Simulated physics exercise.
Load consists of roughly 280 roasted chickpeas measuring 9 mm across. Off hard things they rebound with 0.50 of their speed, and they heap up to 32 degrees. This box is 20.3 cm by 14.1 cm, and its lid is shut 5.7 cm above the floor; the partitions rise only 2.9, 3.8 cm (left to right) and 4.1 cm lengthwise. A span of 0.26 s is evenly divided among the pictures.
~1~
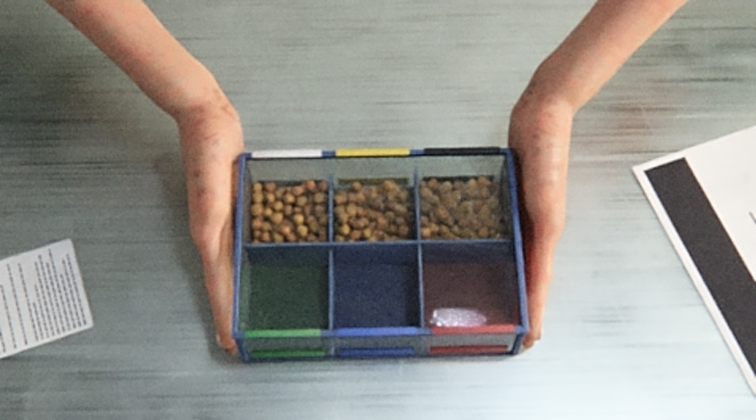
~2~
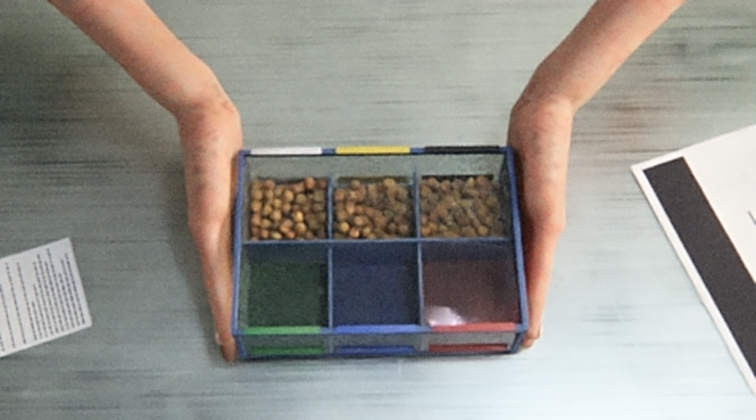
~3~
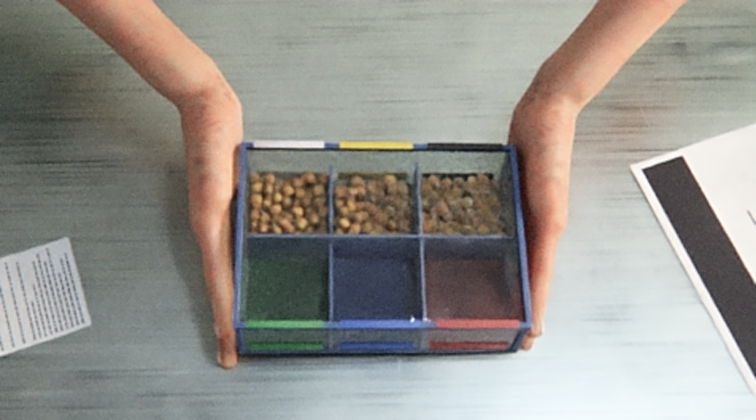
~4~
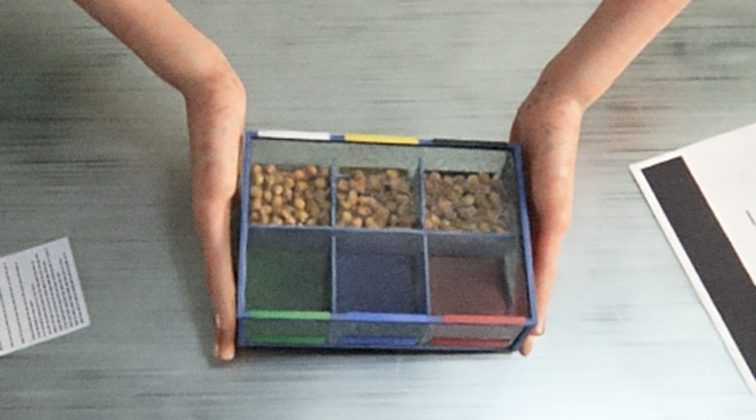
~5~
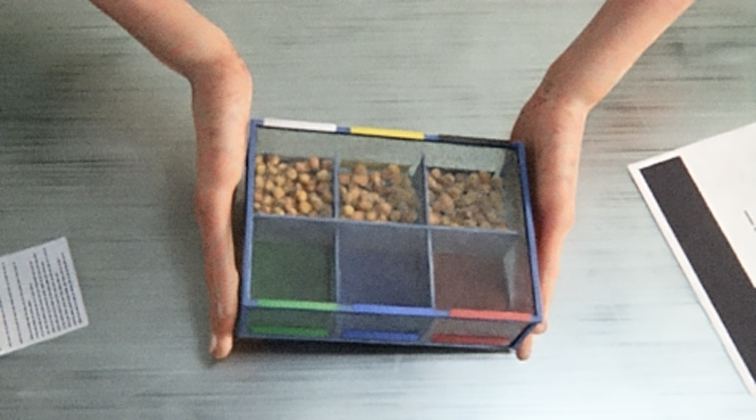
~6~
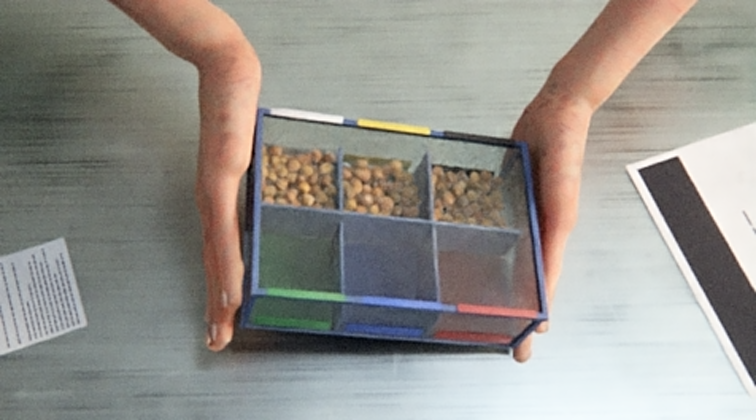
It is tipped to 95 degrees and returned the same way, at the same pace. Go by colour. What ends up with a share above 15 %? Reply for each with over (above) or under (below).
Red compartment - under, blue compartment - under, green compartment - under, yellow compartment - over, white compartment - under, black compartment - over.
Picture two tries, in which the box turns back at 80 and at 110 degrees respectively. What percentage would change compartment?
About 15 and about 40 per cent, in that order.
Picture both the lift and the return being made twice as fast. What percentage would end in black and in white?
I'd expect black at 50 percent and white at 5 percent.
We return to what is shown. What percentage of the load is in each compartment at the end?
Per cent by compartment - red 0, blue 0, green 0, yellow 35, white 10, black 55.
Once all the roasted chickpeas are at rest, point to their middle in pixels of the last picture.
I'd say roughly (432, 209).
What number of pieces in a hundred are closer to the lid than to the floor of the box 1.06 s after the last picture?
I'd put it at some 30 percent.
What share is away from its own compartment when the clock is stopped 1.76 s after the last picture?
Estimate: Roughly 35 in a hundred.
Then, 1.06 s after the last picture, tilt 95 degrees; yellow 30 %, white 25 %, black 45 %.
Then, 1.76 s after the last picture, tilt 42 degrees; yellow 35 %, white 10 %, black 55 %.
Then, 2.50 s after the last picture, tilt 0 degrees; yellow 35 %, white 10 %, black 55 %.
In the end, red 0 %, blue 0 %, green 0 %, yellow 35 %, white 10 %, black 55 %.
